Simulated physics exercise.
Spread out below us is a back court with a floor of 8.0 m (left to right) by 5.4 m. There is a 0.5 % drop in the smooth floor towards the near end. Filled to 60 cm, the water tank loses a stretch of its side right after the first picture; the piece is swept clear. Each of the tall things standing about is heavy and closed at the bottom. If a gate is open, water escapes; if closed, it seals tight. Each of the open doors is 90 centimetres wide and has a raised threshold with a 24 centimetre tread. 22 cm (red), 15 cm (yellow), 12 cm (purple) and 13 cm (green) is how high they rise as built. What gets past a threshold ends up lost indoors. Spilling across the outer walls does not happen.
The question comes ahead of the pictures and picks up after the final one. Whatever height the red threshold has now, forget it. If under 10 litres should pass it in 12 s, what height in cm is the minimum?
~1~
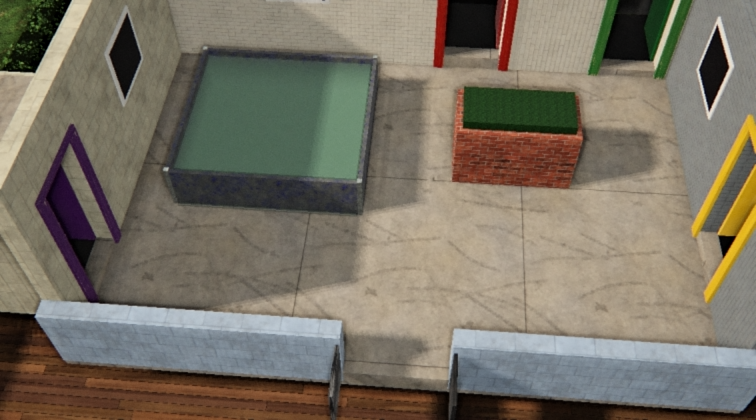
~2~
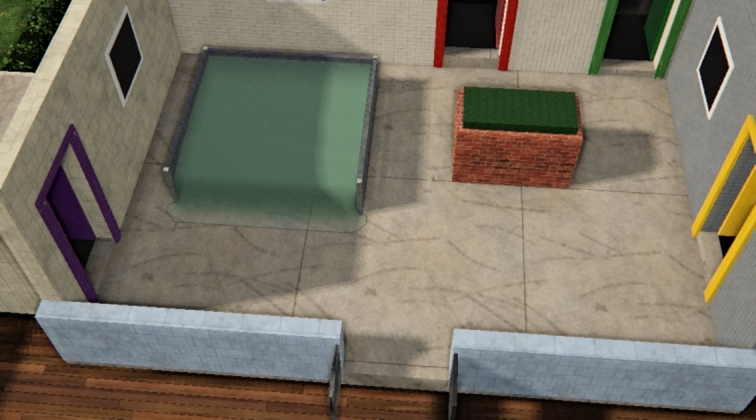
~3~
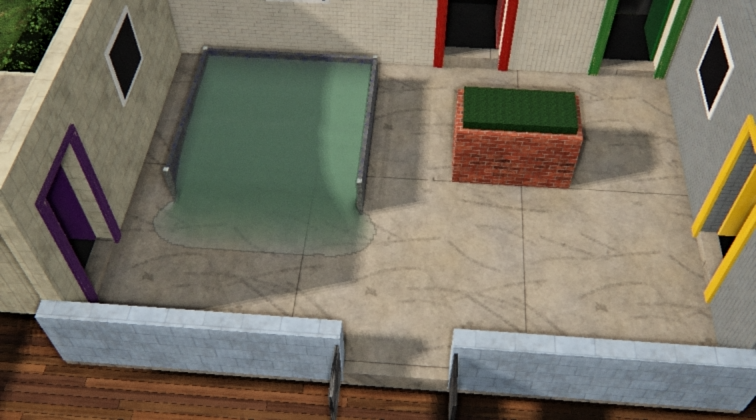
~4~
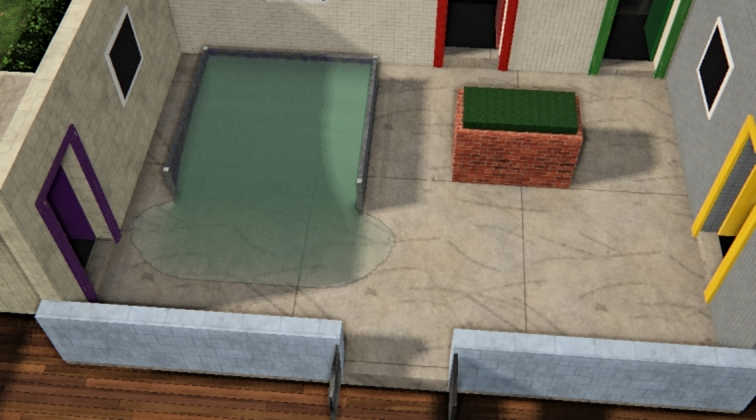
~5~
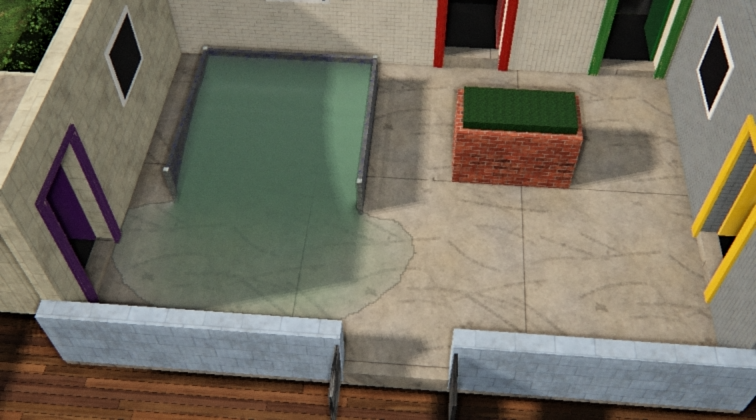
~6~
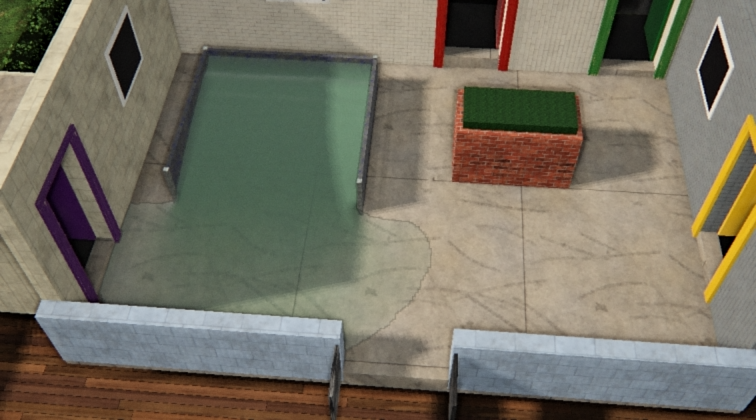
The minimum is around 6.5 cm.
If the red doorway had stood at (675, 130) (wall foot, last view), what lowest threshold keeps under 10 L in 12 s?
Minimum: Close to 11.0 cm.
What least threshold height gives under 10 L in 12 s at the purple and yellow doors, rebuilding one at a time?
You'd want about 31 centimetres at purple and about 12.5 centimetres at yellow.
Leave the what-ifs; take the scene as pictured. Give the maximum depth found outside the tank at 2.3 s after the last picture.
Max depth: About 40 cm.
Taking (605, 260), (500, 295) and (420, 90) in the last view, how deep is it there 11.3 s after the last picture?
Respectively 7 cm, 8 cm and 7 cm.
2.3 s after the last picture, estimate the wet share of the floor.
Near 40 per cent of the open floor.
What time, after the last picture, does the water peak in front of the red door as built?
Some 10.5 s, more or less.
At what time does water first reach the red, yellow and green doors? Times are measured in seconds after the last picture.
Arrival: Red 5.5 s, yellow 3.0 s, green 5.0 s.
Then, 0.7 s after the last picture water covers 30 % of the floor, deepest (44 cm) near (241, 334); it has not reached the red door.
Then, 2.3 s after the last picture water covers 40 % of the floor, deepest (40 cm) near (85, 336); it has not reached the red door.
Then, 11.3 s after the last picture water covers 95 % of the floor, deepest (12 cm) near (570, 181); 10 cm at the red door, 0 litres in over its 22 cm threshold.
At the red door as built, the water peaked near 11 cm, 10.3 s after the last picture.
With a threshold of 6 cm, 13 litres would have come in within the 12 s; with 8 cm, 5 litres. So under 10 litres takes about 6.5 cm.
